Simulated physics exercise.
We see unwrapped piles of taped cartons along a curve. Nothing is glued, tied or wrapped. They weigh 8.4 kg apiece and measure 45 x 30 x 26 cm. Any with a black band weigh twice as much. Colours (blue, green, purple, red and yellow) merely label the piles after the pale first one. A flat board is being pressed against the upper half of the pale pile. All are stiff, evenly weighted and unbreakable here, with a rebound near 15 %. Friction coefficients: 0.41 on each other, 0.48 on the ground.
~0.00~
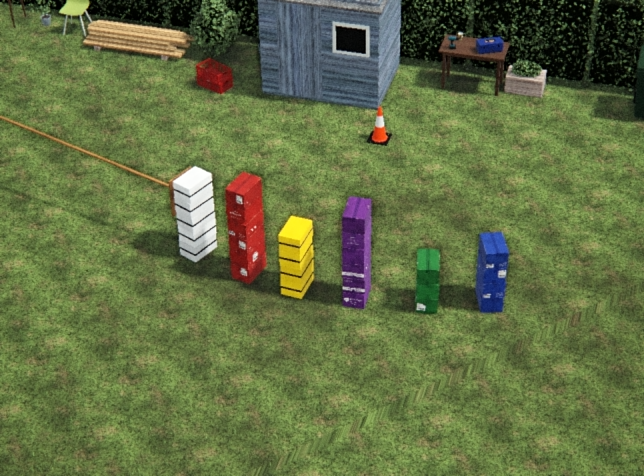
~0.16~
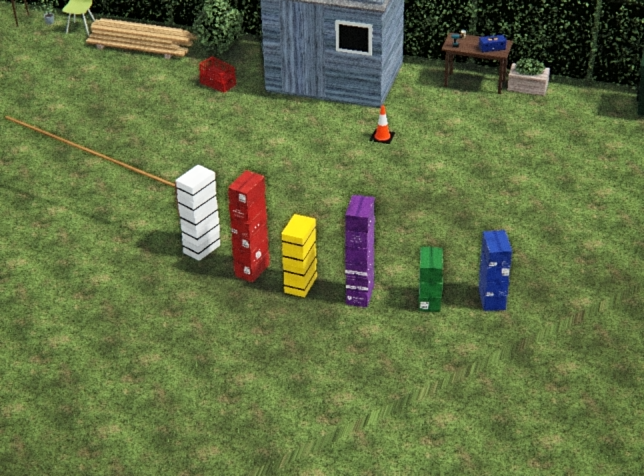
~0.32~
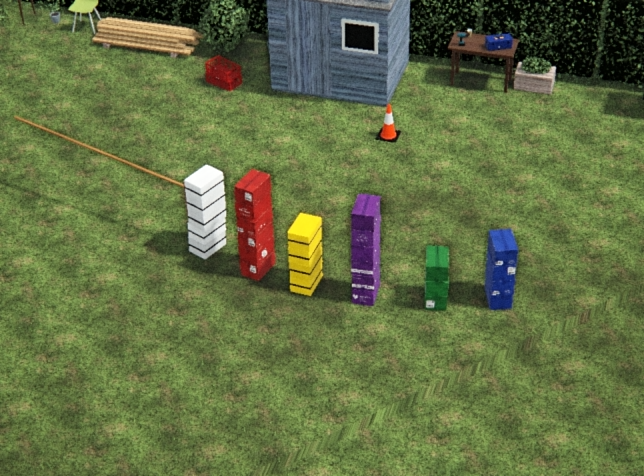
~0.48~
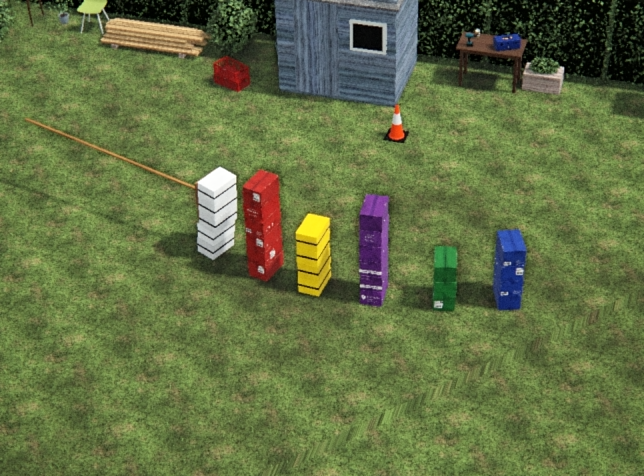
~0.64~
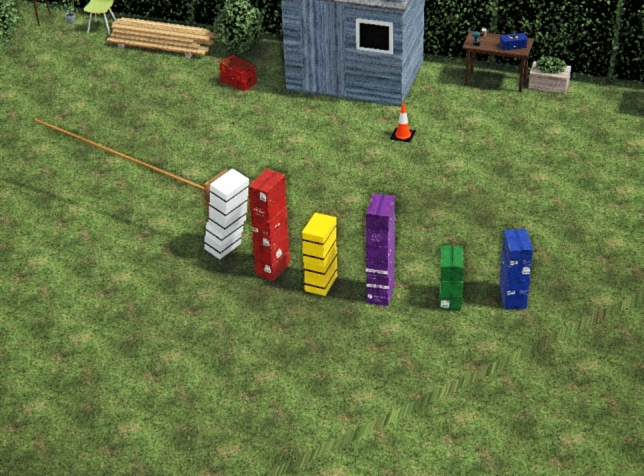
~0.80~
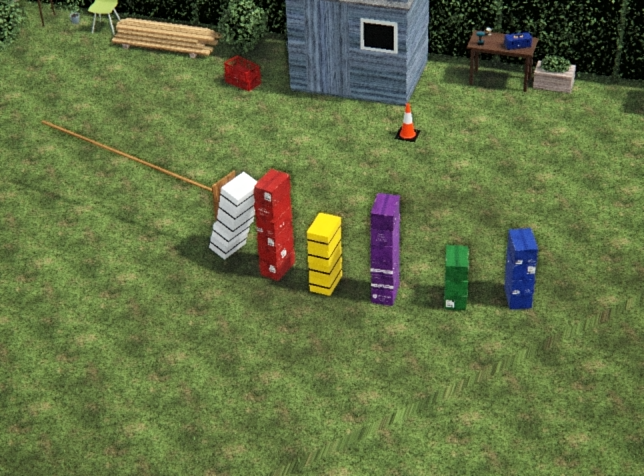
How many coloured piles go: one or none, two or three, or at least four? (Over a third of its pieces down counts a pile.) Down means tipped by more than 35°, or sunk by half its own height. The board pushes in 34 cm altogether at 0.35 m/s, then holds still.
Piles wrecked: Four or more.
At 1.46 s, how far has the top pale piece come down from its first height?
Roughly 10 cm.
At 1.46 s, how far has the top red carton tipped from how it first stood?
Some 10°.
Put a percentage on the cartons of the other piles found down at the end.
Roughly 90 per cent of them.
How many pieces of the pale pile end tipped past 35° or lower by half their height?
5 pale pieces.
After 1.46 s, 5 of the pale pile down; none of the 23 other cartons down, 6 disturbed; top red carton leaning 12°.
After 2.18 s, 5 of the pale pile down; 6 of the 23 other cartons down; top red carton on its side; top yellow carton leaning 24°.
After 3.08 s, 5 of the pale pile down; 16 of the 23 other cartons down; top red carton on its side; top purple carton leaning 46°, 36 cm lower.
After 4.46 s, 5 of the pale pile down; 21 of the 23 other cartons down; top red carton on its side; top purple carton on its side.
At rest (6.1 s), 5 of the pale pile down; 21 of the 23 other cartons down; top blue carton upside down; top red carton on its side. Wrecked, blue, green, purple, red and yellow. As the last picture would show them, middles, top blue carton near (628, 283), top red carton near (444, 311).
